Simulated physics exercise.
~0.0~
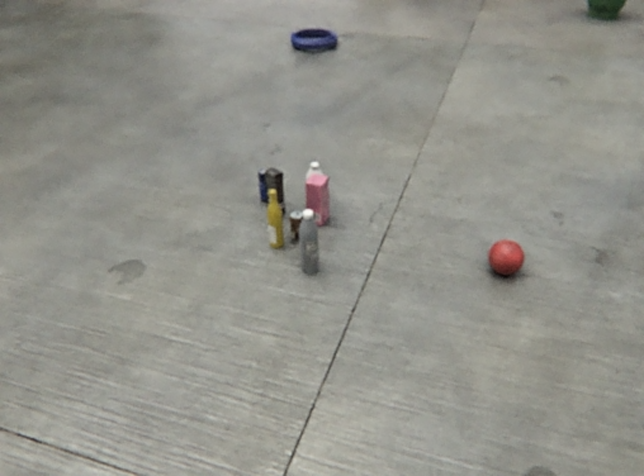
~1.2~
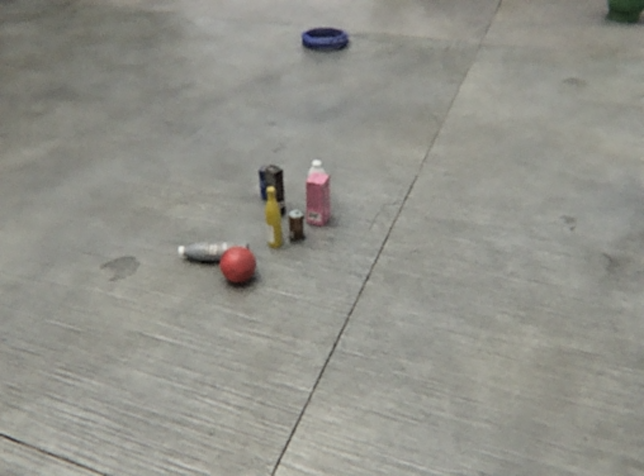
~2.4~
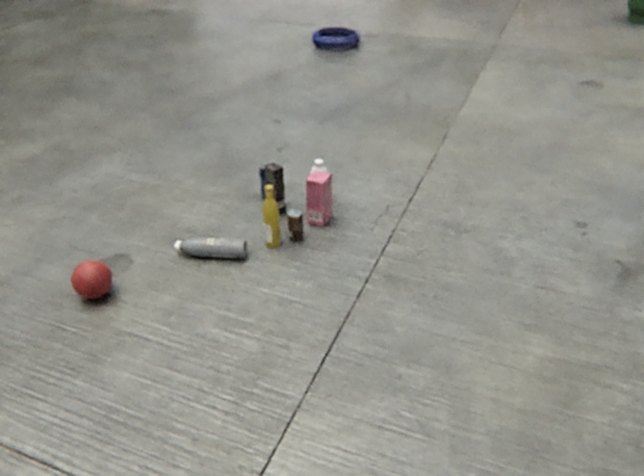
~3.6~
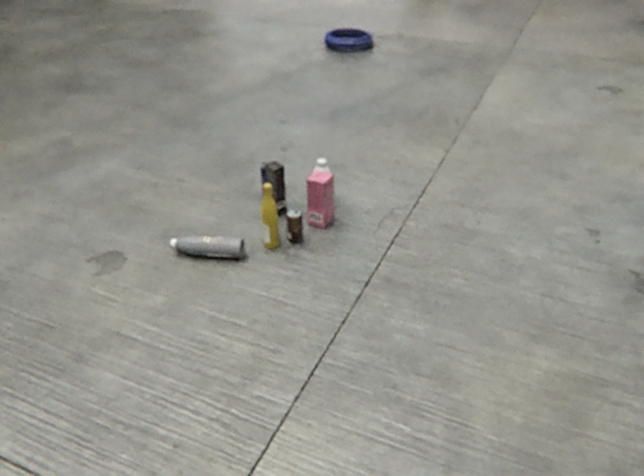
A red ball rolls left, knocks the grey bottle over, and rolls out of view.
